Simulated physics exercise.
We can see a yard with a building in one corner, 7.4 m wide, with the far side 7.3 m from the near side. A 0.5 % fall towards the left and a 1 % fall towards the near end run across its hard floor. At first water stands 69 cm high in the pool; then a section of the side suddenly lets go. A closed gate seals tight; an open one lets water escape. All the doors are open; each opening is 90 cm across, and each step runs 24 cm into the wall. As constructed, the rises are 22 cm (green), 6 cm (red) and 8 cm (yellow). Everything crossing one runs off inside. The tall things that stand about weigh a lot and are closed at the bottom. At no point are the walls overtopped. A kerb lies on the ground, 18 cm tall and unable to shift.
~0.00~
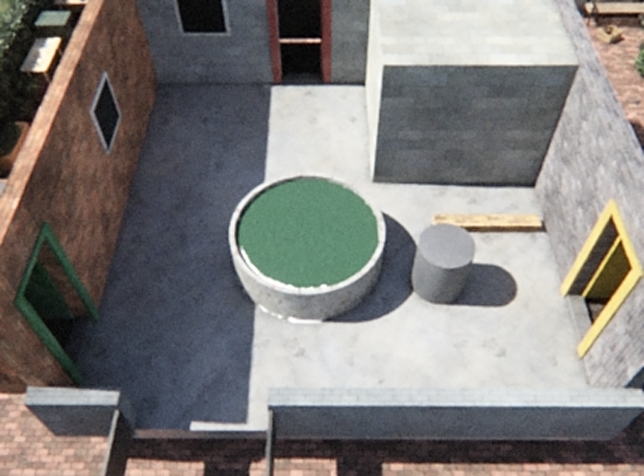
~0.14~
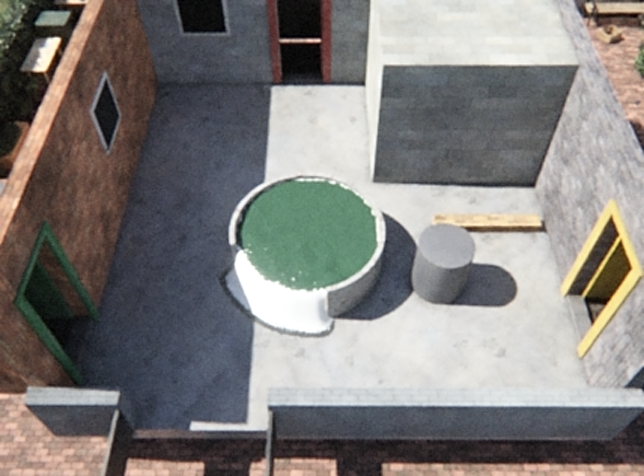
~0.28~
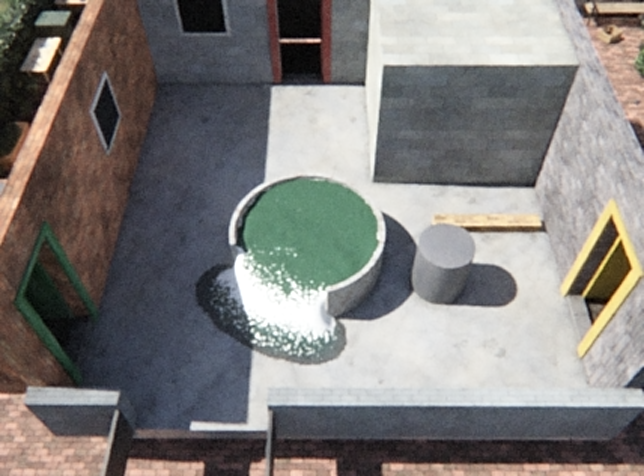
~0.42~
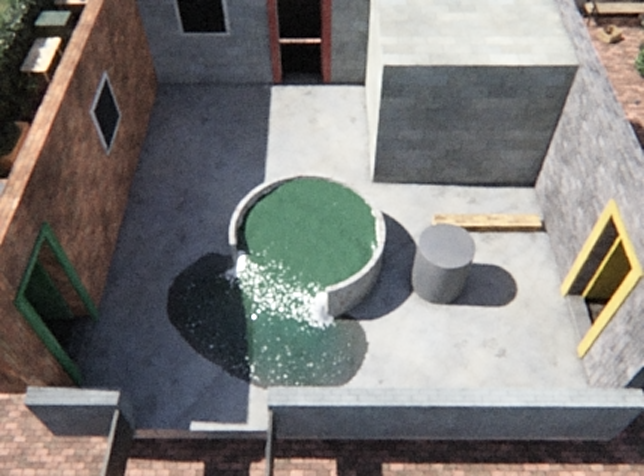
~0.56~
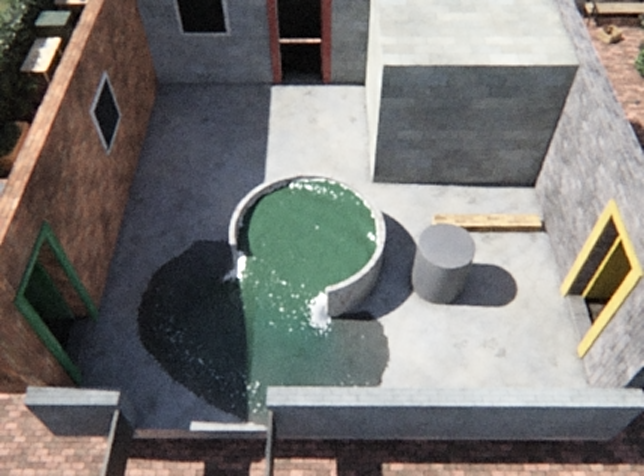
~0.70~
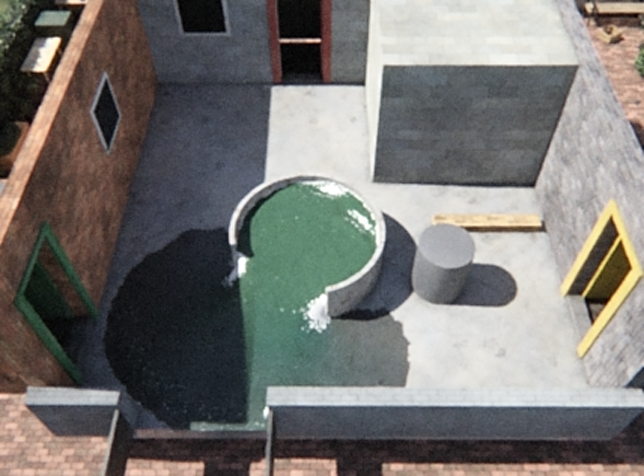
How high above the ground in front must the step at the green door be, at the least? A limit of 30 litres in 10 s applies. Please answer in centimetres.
About 20 cm.
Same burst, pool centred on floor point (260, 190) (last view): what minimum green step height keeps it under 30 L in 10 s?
With that change, some 25 centimetres.
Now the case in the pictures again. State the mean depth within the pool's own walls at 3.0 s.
About 20 centimetres on average.
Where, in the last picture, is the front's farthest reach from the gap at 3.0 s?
Lab note: Front tip approx. (598, 413).
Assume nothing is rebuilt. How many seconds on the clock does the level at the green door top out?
Peak time: About 2.0 s.
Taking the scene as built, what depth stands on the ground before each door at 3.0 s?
Reading in centimetres: Green = 21, red = 0, yellow = 1.
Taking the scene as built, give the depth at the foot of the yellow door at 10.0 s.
Lab note: Depth approx. 2.5 cm.
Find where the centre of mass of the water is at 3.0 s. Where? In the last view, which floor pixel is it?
The water's centre is at about (263, 310).
After 1.4 s water covers 25 % of the floor, deepest (42 cm) near (72, 412); 19 cm at the green door, 0 litres in over its 22 cm step.
After 3.0 s water covers 40 % of the floor, deepest (24 cm) near (72, 412); 21 cm at the green door, 19 litres in over its 22 cm step.
After 10.0 s water covers 90 % of the floor, deepest (7 cm) near (72, 412); 5 cm at the green door, 20 litres in over its 22 cm step.
At the green door as built, the water arrived by 0.8 s and peaked near 31 cm at 2.0 s.
Run again over the same 10 s with other heights there, 40 litres in over 18.5 cm, 23 litres over 21.5 cm. The limit of 30 litres is kept from about 20 cm up.
